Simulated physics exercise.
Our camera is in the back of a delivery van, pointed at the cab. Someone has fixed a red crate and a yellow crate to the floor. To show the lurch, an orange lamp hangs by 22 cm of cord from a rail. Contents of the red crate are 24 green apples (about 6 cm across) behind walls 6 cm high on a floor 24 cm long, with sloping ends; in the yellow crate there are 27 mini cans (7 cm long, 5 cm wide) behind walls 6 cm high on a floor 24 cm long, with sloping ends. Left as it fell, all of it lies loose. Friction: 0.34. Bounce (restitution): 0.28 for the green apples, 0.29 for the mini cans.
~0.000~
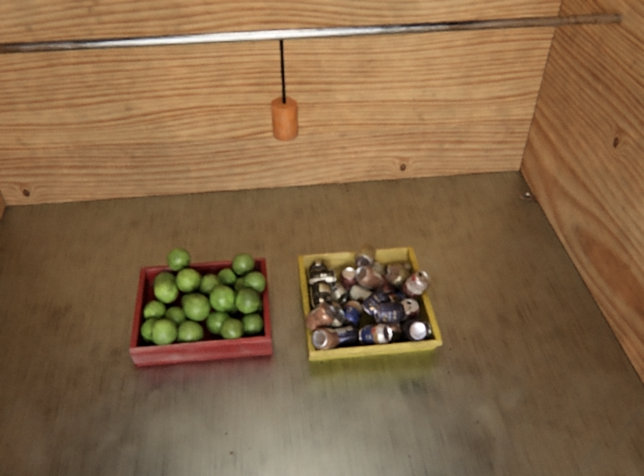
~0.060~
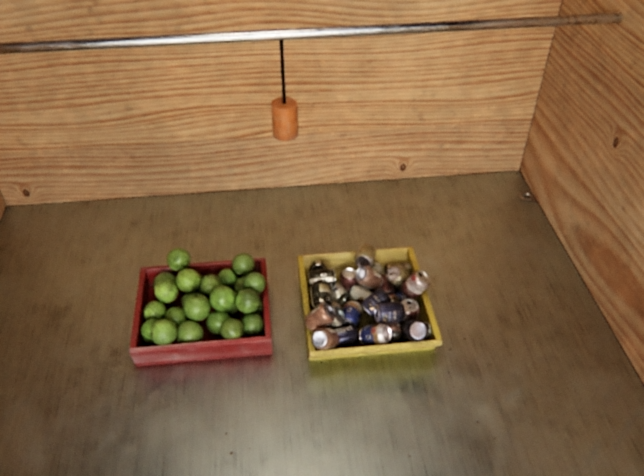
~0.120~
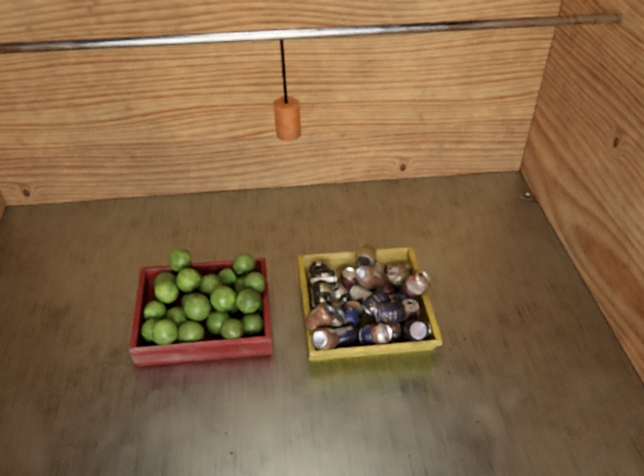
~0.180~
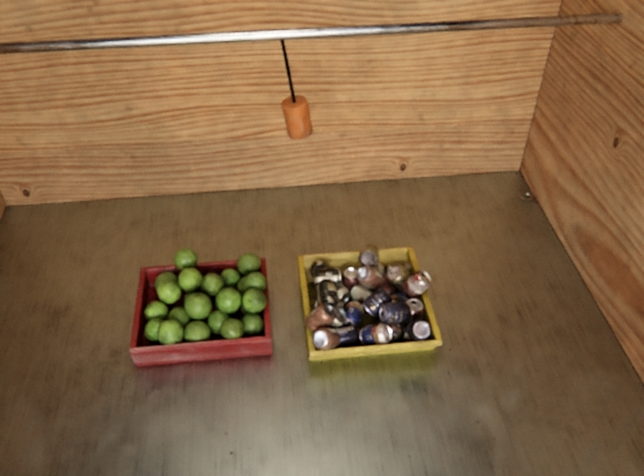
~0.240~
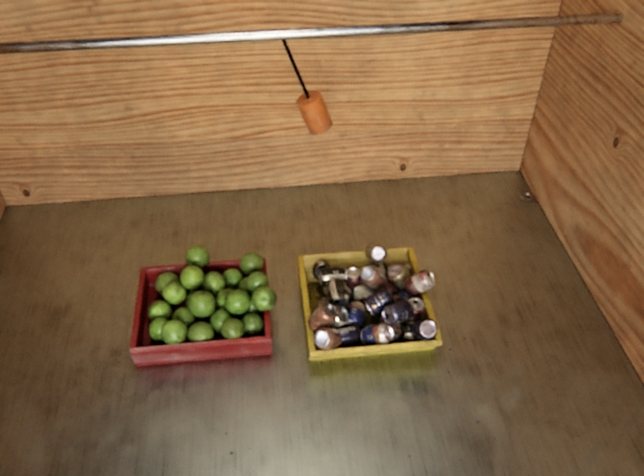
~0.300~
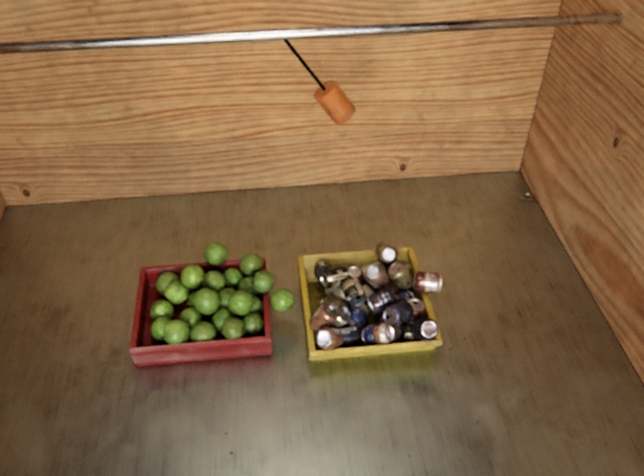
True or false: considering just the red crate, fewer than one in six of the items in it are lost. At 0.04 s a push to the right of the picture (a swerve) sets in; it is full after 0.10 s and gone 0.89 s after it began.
False.
After 0.50 s, 4 of 24 out of the red crate and 2 of 27 out of the yellow crate.
After 0.74 s, 4 of 24 out of the red crate and 2 of 27 out of the yellow crate.
After 1.09 s, 5 of 24 out of the red crate and 3 of 27 out of the yellow crate.
Outcome (at 1.54 s), 6 of 24 out of the red crate and 3 of 27 out of the yellow crate. Asked share, 6 of 24, 25 per cent.
